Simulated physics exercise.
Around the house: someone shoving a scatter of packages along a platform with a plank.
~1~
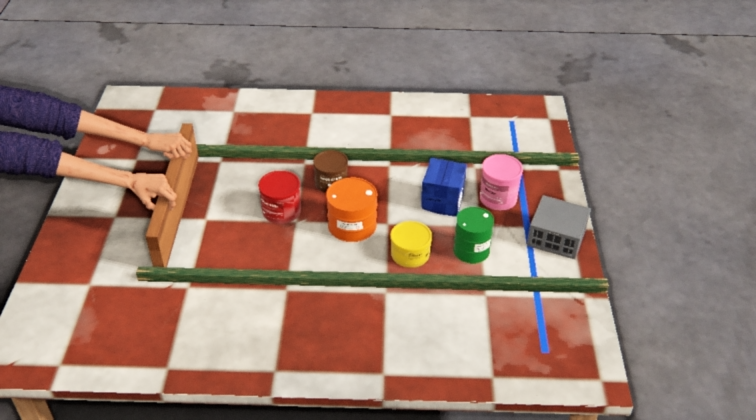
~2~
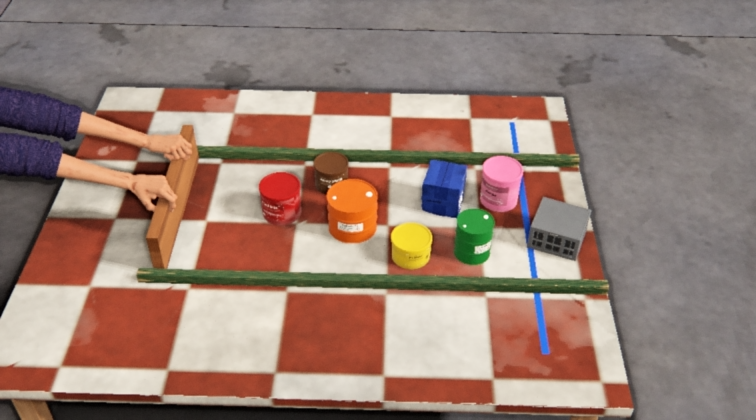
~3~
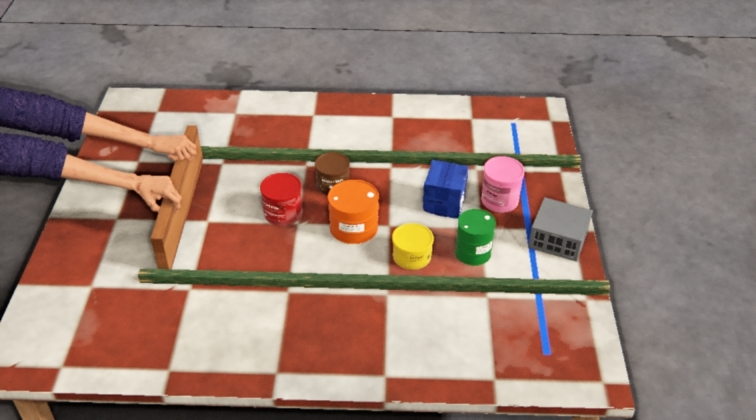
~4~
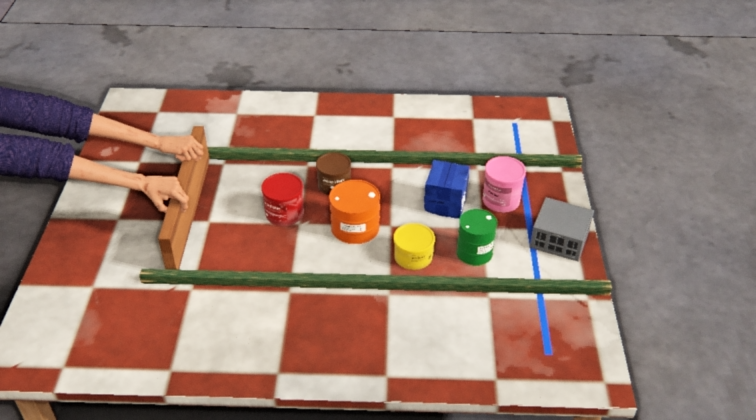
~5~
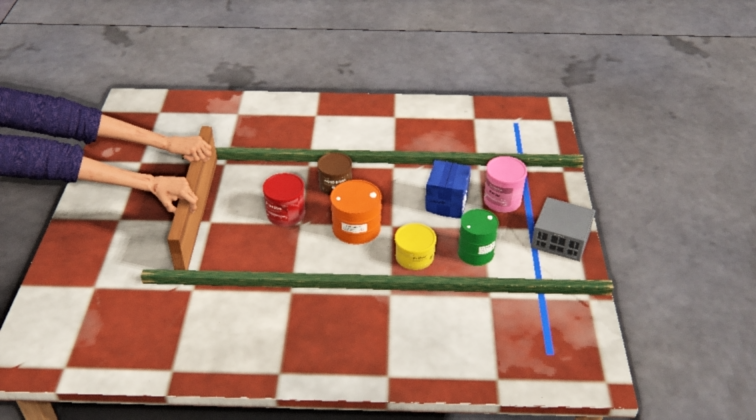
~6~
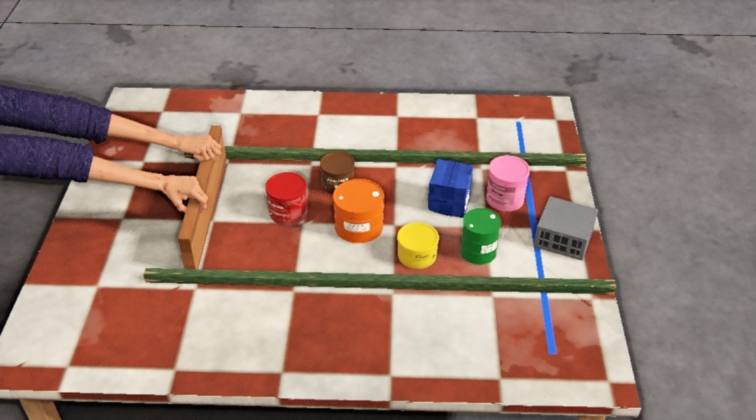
On a red-and-white checkered platform, two hands slide an upright wooden plank a short way right between two green poles toward scattered colourful pails, a blue parcel and a grey crate, which stay nearly still around a blue tape line.
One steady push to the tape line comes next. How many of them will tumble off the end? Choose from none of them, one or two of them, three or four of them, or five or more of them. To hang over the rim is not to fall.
One or two of them do.
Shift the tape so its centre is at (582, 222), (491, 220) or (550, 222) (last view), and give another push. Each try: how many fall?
In order, 8, 0 and 4.
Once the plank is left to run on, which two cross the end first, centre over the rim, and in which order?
In sequence, the pink pail and then the grey crate.
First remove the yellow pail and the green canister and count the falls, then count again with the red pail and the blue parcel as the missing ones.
It would be 2 and 1.
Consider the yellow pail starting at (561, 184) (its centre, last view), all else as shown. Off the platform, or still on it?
It goes off the edge.
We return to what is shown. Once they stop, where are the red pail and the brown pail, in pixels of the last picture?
Final spots - red pail (553, 199), brown pail (546, 174).
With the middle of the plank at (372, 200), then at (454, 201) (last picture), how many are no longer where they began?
That makes 4 at the first spot and 7 at the second.
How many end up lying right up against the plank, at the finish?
It adds up to 3.
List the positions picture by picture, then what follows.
Grey crate (559, 227); pink pail (500, 183); green canister (473, 235); plank (175, 194); tape (526, 220), in the first picture.
Pink pail (501, 184); red pail (281, 199), in the second picture.
Green canister (475, 238); plank (179, 196), in the third picture.
Grey crate (562, 229); yellow pail (414, 247), in the fourth picture.
Pink pail (505, 185); blue parcel (448, 189), in the fifth picture.
Grey crate (566, 228); pink pail (507, 184); green canister (480, 237); plank (204, 196); tape (533, 221), in the sixth picture.
Early on, none off yet; grey crate at rest near (566, 228); pink pail at rest near (507, 184); green canister at rest near (480, 237).
A while later, none off yet; grey crate at rest near (566, 228); pink pail at rest near (507, 184); green canister moving near (483, 238).
Further along, none off yet; grey crate moving near (567, 228); pink pail travelled about its own width near (563, 180); green canister travelled about its own width near (536, 256).
Finally, the number that fall off is one or two; lost, pink pail and grey crate.
